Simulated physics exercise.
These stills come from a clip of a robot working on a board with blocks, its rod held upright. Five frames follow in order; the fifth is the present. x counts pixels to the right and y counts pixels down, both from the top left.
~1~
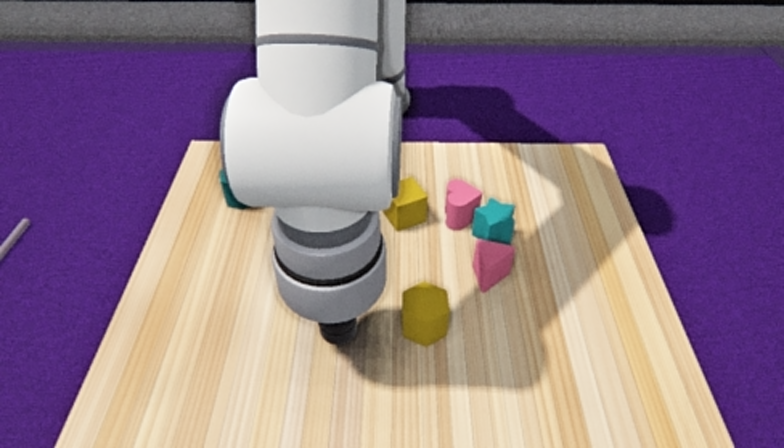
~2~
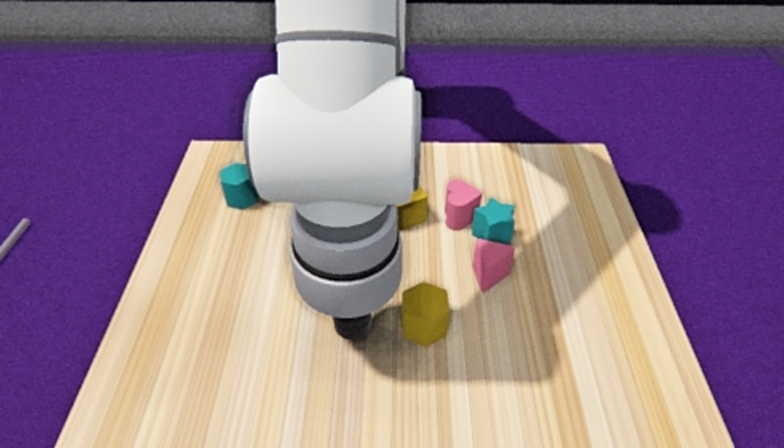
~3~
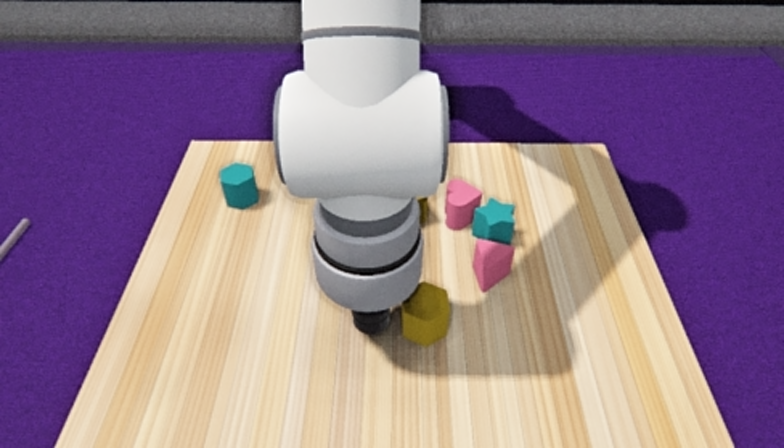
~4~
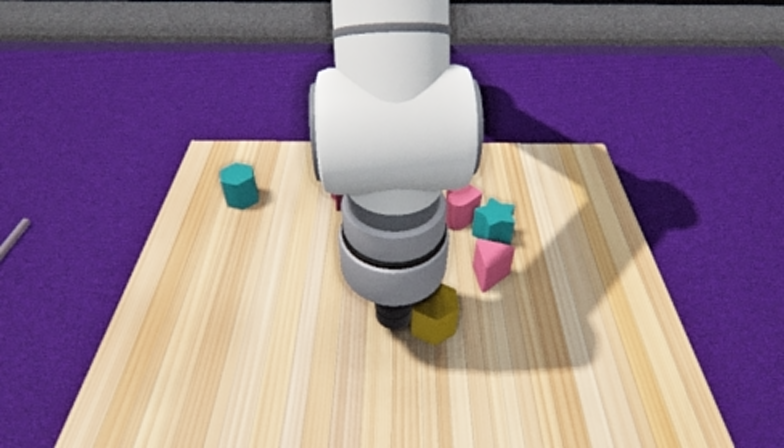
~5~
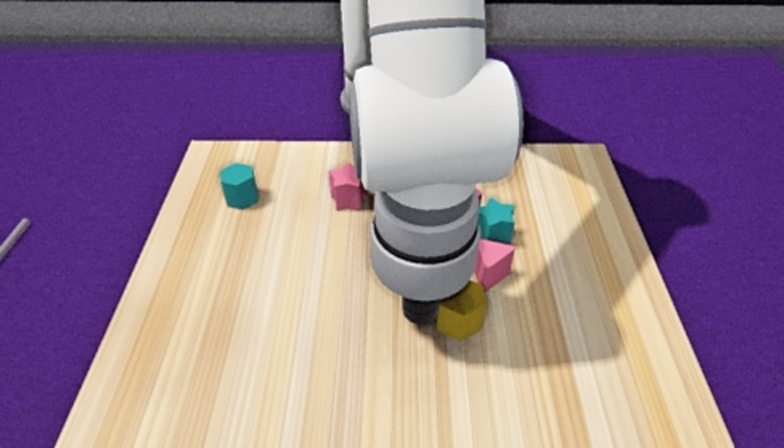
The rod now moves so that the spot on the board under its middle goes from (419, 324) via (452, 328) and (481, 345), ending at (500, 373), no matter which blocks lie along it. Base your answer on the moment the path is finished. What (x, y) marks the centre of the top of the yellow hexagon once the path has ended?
Close to (510, 294).
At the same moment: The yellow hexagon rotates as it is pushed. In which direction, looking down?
Spins counterclockwise.
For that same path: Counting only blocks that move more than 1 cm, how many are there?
Answer: One block.
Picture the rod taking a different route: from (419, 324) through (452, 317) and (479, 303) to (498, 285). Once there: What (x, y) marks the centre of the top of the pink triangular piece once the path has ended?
It is going to be at (501, 232).
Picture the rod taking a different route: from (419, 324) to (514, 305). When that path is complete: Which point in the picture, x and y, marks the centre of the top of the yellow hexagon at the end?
In the picture, it is at (561, 279).
On the path given first. One third of the way, rod (455, 316); yellow hexagon (494, 293), turned 20° anticlockwise.
Two thirds of the way, rod (484, 333); yellow hexagon (510, 294), turned 45° anticlockwise.
At the end, rod (503, 361); yellow hexagon (510, 294), turned 45° anticlockwise; pink triangular piece not moved.
